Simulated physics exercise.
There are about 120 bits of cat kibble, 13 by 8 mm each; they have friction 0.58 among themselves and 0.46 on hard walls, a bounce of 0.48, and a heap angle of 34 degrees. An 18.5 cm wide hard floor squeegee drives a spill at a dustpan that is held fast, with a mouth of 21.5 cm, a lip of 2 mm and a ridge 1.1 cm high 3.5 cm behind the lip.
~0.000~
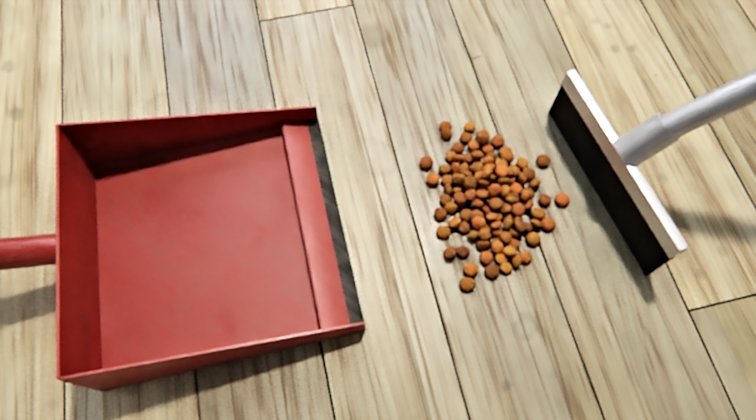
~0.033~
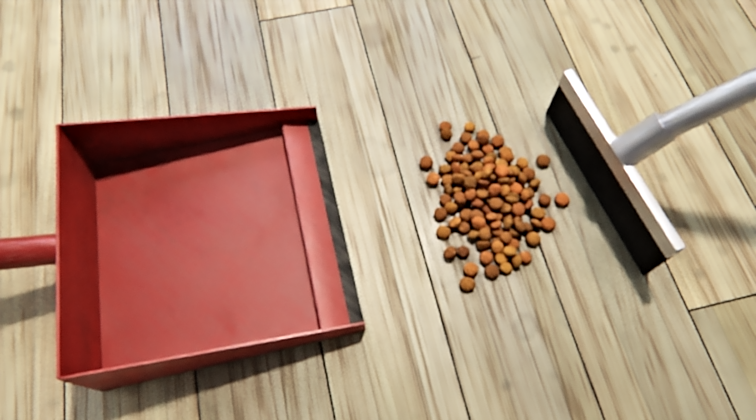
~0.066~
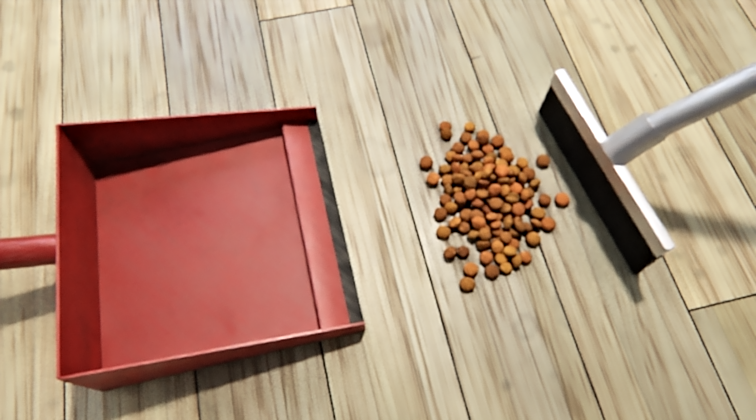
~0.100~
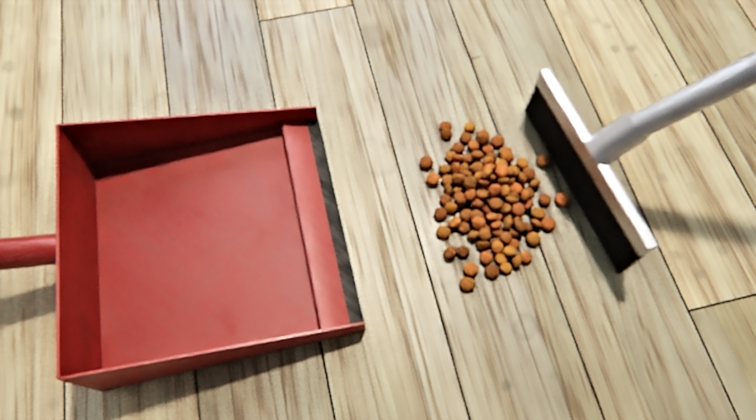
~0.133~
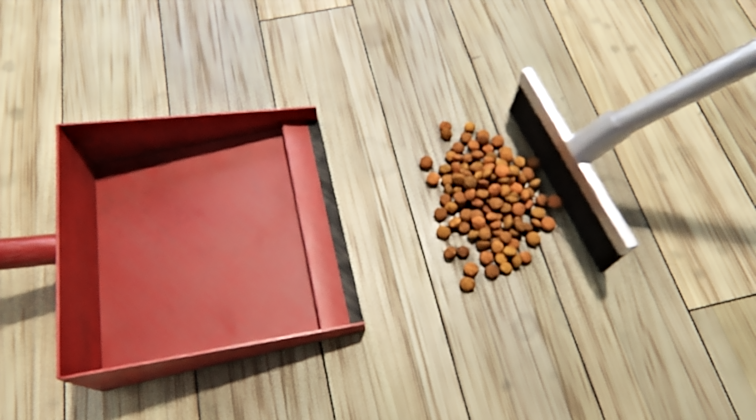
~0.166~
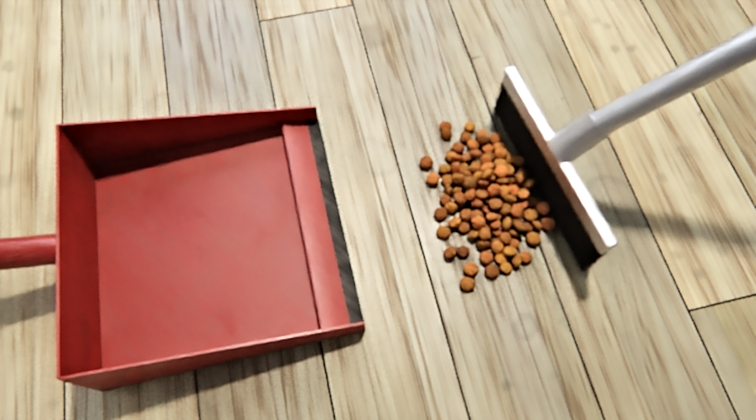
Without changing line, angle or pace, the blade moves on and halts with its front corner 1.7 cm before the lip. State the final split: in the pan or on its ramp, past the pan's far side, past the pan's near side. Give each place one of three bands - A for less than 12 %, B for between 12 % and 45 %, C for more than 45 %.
In the end in the pan or on its ramp: A modest portion lands there, past the pan's far side: A scattering lands there, past the pan's near side: A scattering lands there.
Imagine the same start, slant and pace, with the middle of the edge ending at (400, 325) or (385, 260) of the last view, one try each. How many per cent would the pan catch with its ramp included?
Some 25 in a hundred and 35 in a hundred.
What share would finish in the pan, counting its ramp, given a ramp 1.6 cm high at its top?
Near 20 per cent, then.
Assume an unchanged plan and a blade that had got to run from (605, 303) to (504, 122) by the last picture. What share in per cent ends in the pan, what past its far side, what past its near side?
You'd see pan at 25, far at 0 and near at 25.
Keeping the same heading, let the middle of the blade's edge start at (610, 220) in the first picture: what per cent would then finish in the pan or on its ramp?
Estimate: ~ 25 %.
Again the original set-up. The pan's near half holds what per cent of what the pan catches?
Some 20 per cent.
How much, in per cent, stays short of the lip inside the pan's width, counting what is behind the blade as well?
About 75 per cent.
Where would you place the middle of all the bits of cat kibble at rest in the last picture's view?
Near (350, 211).
After 0.35 s, middle of the blade 11 cm from the lip; 0 % over the lip, far side 0 %, near side 0 %.
Then, at 0.47 s, middle of the blade 5 cm from the lip; 0 % over the lip, far side 0 %, near side 0 %.
Then, at 0.72 s, middle of the blade 3 cm from the lip; 20 % over the lip, far side 0 %, near side 0 %.
By 1.1 s all is still; pan 20 %, far side 0 %, near side 0 %, in front of the lip or behind the blade 75 %.
